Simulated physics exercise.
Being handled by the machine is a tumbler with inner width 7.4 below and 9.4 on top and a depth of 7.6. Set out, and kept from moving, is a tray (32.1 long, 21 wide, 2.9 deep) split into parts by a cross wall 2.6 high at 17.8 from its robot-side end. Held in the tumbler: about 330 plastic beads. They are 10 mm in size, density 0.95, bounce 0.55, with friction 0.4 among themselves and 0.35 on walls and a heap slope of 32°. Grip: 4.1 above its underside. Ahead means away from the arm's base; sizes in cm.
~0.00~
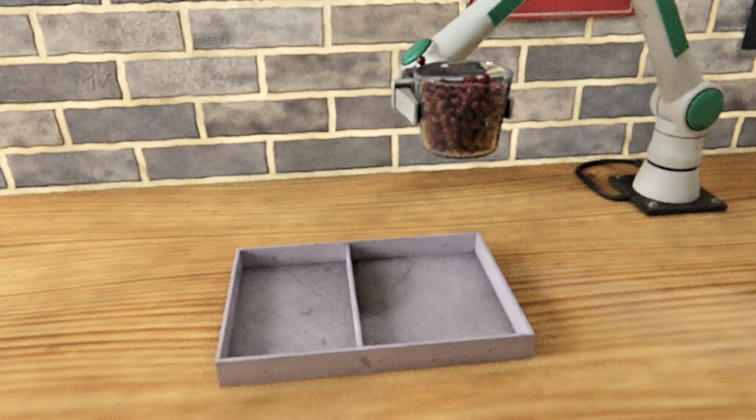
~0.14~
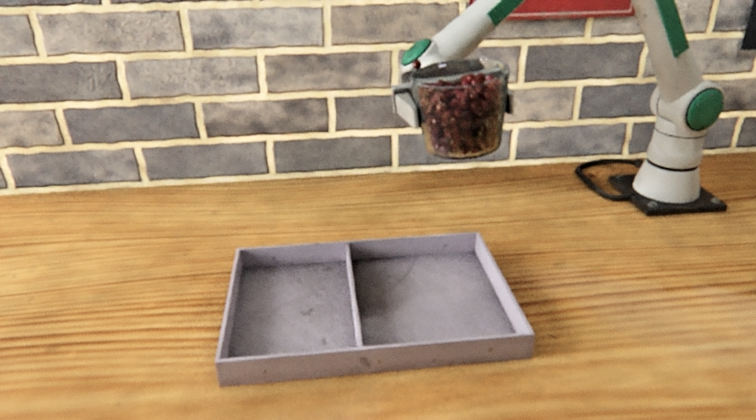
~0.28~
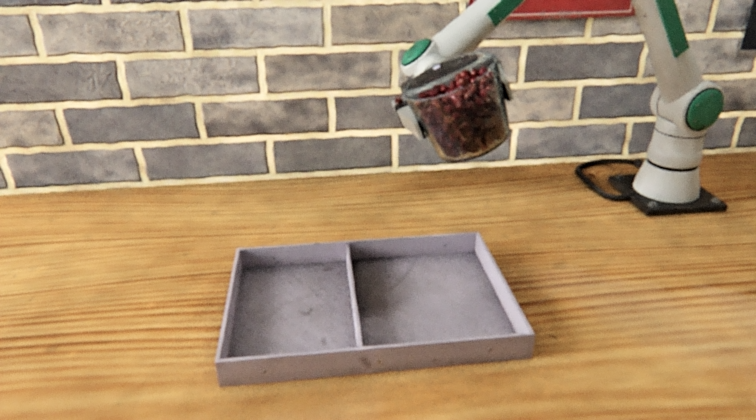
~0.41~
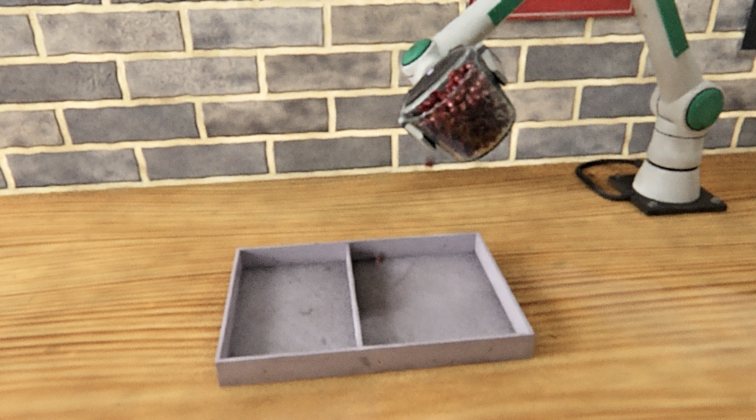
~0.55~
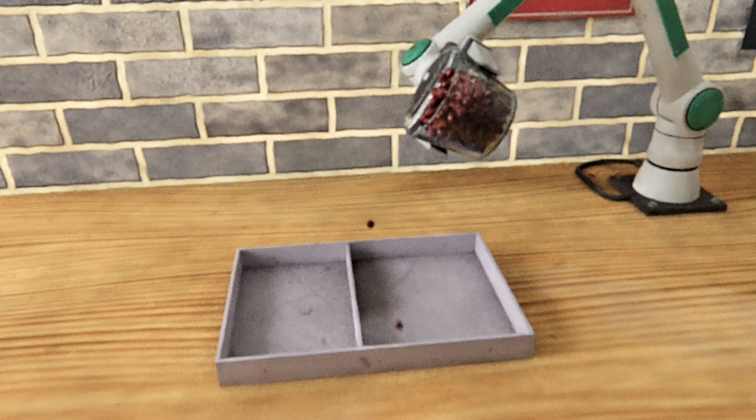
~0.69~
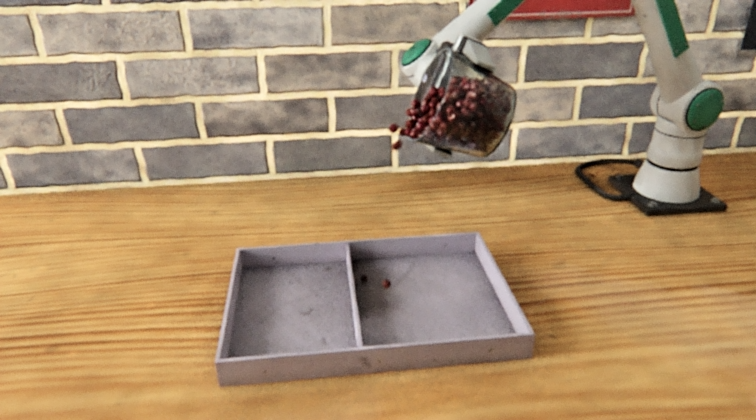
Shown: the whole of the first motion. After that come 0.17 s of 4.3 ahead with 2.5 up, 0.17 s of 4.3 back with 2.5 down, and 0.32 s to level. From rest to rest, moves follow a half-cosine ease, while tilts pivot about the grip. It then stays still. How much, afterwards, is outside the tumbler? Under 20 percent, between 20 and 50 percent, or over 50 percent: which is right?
The right one is between 20 and 50 percent.
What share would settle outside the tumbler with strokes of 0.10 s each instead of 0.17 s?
Estimate: Close to 95 percent.
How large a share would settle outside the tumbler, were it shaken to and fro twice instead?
60 %.
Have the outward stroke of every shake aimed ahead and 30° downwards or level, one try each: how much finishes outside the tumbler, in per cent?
25 and 35 %.
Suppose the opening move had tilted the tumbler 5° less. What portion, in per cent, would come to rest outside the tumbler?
Then something close to 30 in a hundred.
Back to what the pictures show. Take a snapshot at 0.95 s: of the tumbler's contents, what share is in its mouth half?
I'd guess about 70 percent of it.
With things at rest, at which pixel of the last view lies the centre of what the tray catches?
Around pixel (366, 306).
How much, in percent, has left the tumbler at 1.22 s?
I'd put it at some 40 percent.
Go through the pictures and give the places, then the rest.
Tumbler middle at (461, 111), level; upper third of the load around (461, 97), from x 420 to 500, top at y 60; 328 in the tumbler, in the first frame.
Tumbler middle at (461, 111), tilted 6° forward; upper third of the load around (465, 96), from x 415 to 500, top at y 65, in the second frame.
Tumbler middle at (462, 111), tilted 23° forward; upper third of the load around (469, 95), from x 400 to 500, top at y 70; 327 in the tumbler, 1 in flight or on a rim, in the third frame.
Tumbler middle at (463, 110), tilted 43° forward; upper third of the load around (471, 94), from x 380 to 505, top at y 65; 326 in the tumbler, 1 in the robot-side part, 1 in flight or on a rim, in the fourth frame.
Tumbler middle at (463, 109), tilted 60° forward; upper third of the load around (469, 94), from x 370 to 505, top at y 75; 326 in the tumbler, 1 in the robot-side part, 1 in flight or on a rim, in the fifth frame.
Tumbler middle at (464, 109), tilted 66° forward; upper third of the load around (473, 96), from x 365 to 505, top at y 80; 324 in the tumbler, 1 in the robot-side part, 3 in flight or on a rim, in the sixth frame.
By 0.95 s, tilted 66° forward, highest piece 28 above the table; 281 in the tumbler, 5 in the robot-side part, 4 in the far-side part, 38 in flight or on a rim.
By 1.22 s, tilted 24° forward, highest piece 27 above the table; 193 in the tumbler, 73 in the robot-side part, 47 in the far-side part, 15 in flight or on a rim.
By 1.55 s, level, highest piece 27 above the table; 193 in the tumbler, 77 in the robot-side part, 56 in the far-side part, 2 on the table or floor.
By 2.60 s, level, highest piece 27 above the table; 193 in the tumbler, 77 in the robot-side part, 56 in the far-side part, 2 on the table or floor.
Final count, 193 in the tumbler, 77 in the robot-side part, 56 in the far-side part, 2 on the table or floor. That is 41 % outside the tumbler.
